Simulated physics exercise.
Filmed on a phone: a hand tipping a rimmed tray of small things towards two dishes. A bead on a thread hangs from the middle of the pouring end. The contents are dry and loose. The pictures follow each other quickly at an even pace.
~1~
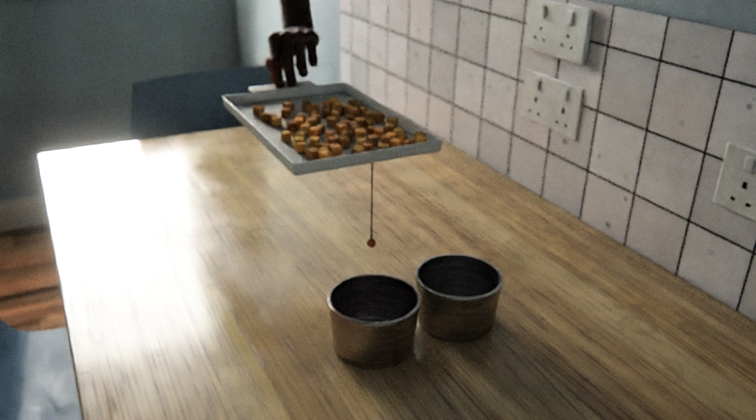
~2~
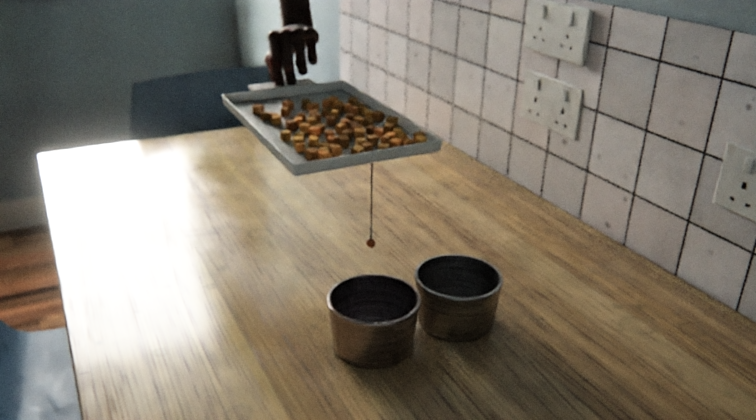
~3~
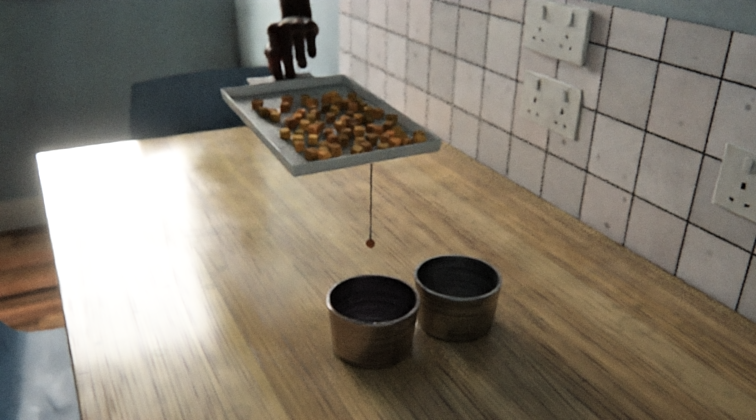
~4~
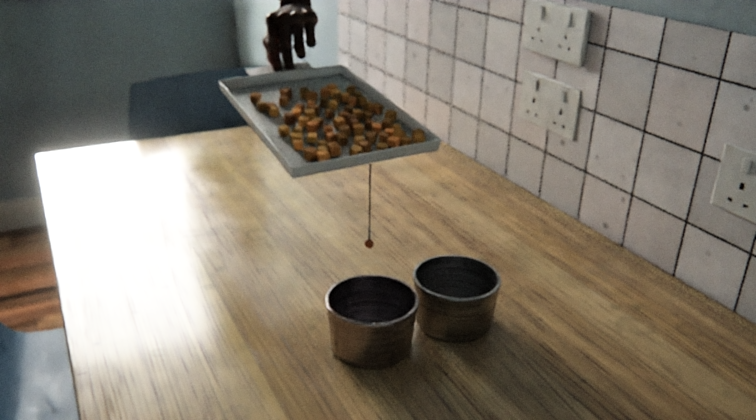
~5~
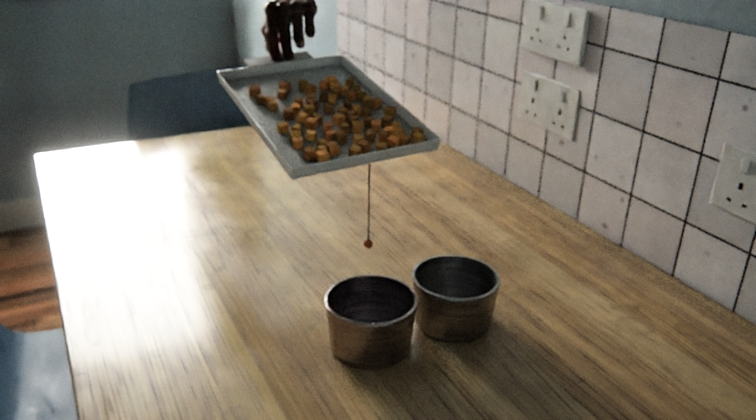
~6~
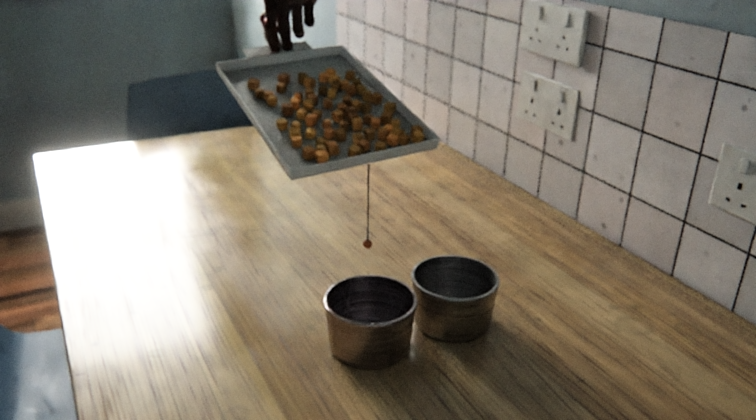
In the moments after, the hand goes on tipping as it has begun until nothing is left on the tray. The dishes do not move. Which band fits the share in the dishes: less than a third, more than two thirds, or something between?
In the dishes lies between a third and two thirds of it.
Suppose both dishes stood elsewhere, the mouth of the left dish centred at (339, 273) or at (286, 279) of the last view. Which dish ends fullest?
In turn: The dish on the left; the left dish.
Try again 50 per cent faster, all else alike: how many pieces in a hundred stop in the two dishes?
About 50 per cent.
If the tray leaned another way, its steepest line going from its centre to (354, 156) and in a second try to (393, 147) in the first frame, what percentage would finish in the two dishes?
Roughly 70 per cent, and 30 per cent.
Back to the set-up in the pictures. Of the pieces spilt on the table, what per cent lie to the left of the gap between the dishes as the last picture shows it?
Close to 80 per cent.
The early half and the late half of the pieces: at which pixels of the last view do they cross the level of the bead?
The first part at (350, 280); the rest at (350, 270).
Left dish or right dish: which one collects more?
It is the dish on the left.
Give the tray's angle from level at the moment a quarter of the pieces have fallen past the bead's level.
Around 110° of tilt.
Soon after the last picture, tray tipped steeply; all on the tray.
A little later, tray tipped right over; nearly all on the tray; a stray few outside both.
Later still, tray tipped past a quarter turn; about a third in the left dish; a small part in the right dish; about half outside both.
At rest, tray tipped past a quarter turn; about a third in the left dish; a small part in the right dish; about half outside both.
